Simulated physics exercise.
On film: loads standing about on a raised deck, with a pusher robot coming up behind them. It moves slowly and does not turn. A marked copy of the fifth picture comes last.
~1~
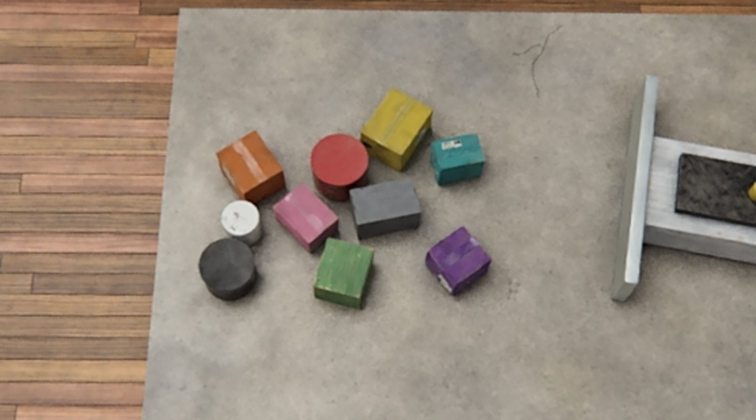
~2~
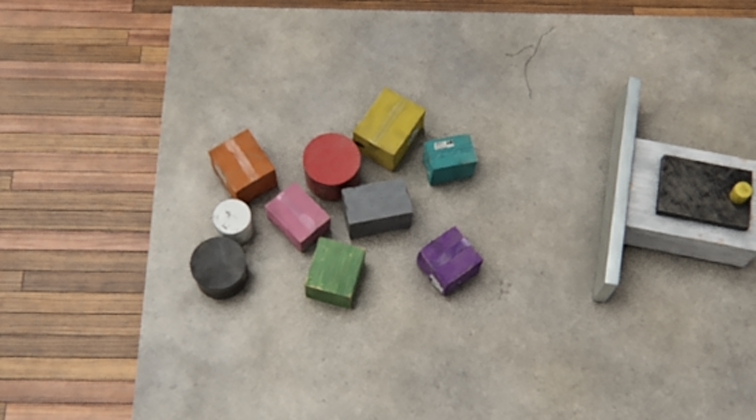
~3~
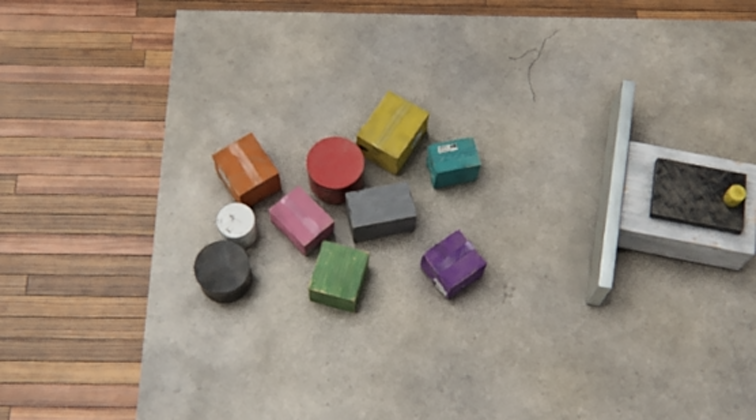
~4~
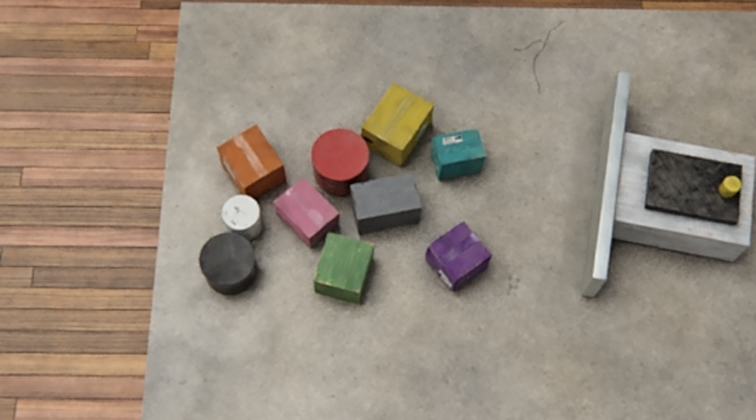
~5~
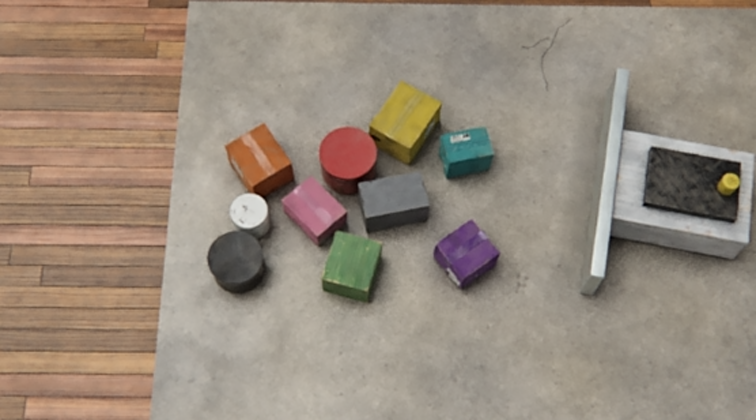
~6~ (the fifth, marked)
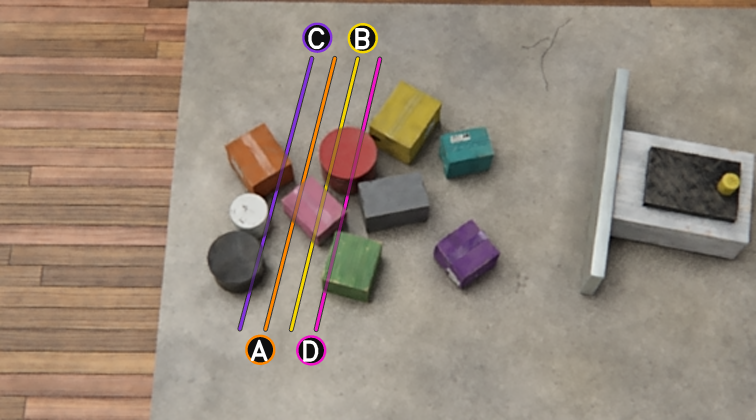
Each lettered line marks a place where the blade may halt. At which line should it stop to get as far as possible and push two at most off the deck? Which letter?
It should halt at C.
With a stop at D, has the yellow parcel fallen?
By then, no.
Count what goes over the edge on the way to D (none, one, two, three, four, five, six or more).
In all, none.
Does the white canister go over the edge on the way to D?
No.
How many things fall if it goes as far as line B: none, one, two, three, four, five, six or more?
By then, none.
On the marked copy, A at (302, 186); B at (326, 187); C at (278, 186); D at (350, 187).
Following C. Soon after the start, robot (566, 181); purple box (436, 250); turquoise parcel (459, 151).
Later, robot (446, 179); white canister (240, 220); orange parcel (252, 164).
In the end, robot (352, 178); white canister over the edge; orange parcel over the edge; two fallen.
As for the rest, A is within the limit but short; B is within the limit but short; D is within the limit but short.
